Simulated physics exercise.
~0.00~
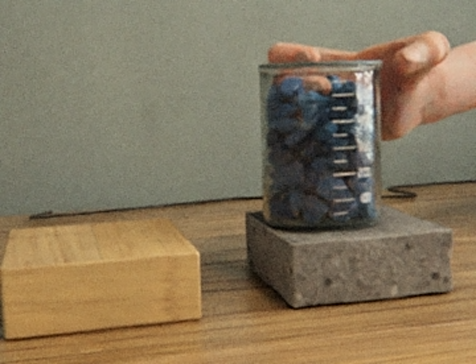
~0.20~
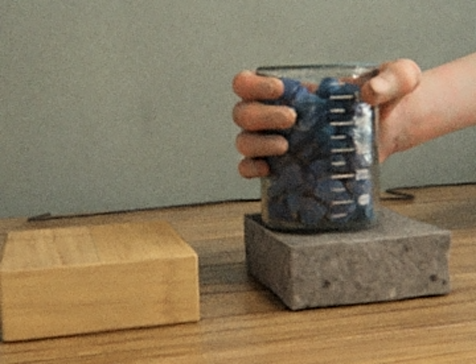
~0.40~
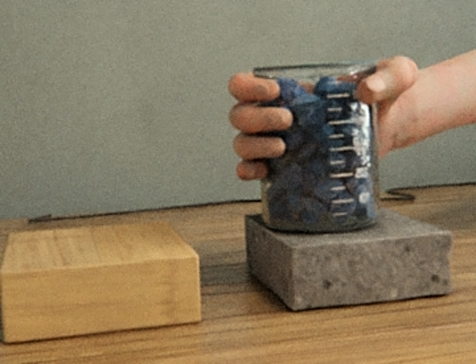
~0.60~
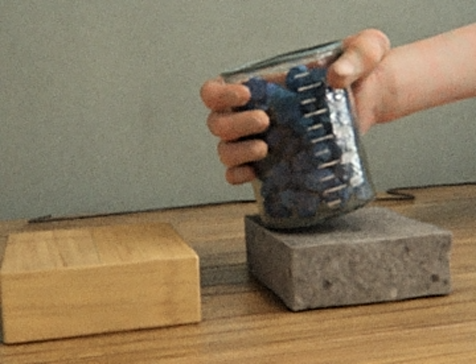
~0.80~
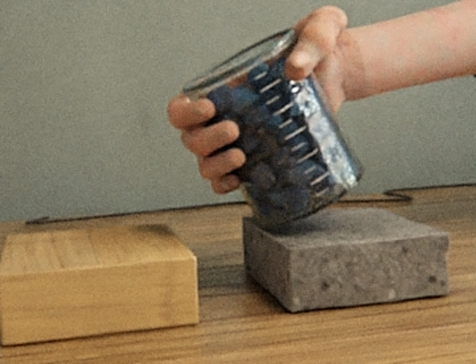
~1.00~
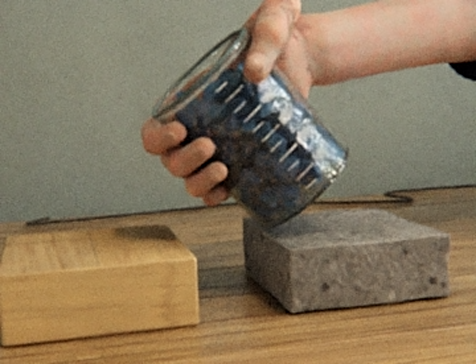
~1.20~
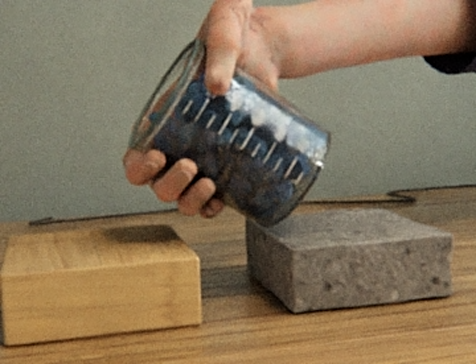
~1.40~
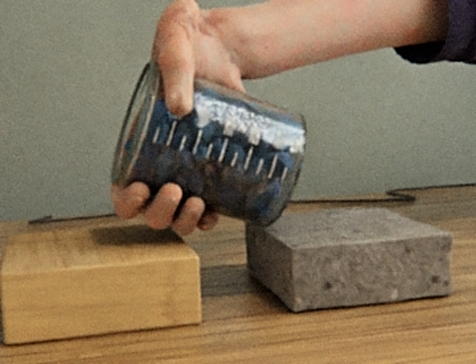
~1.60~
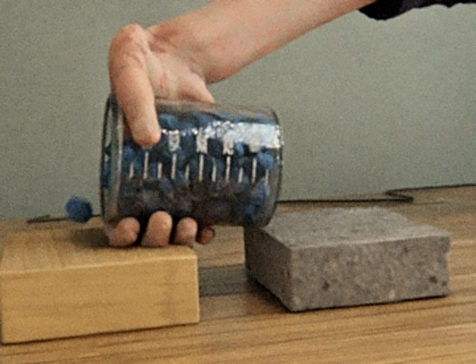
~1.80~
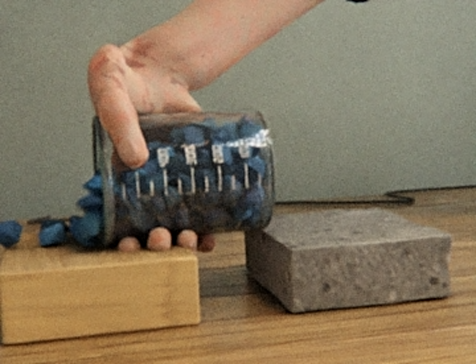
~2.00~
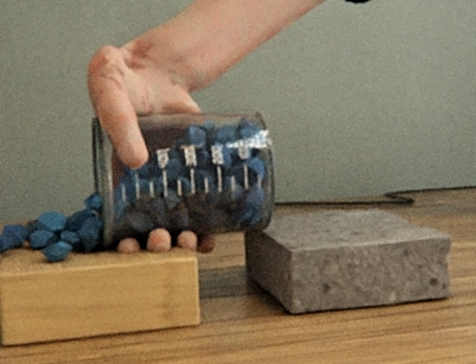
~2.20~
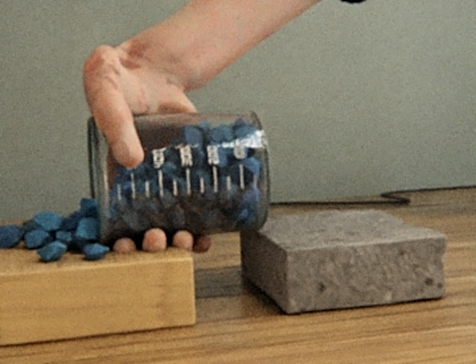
Glass beaker of blue stones being lifted and tipped left by a hand, spilling a few onto a wooden block.
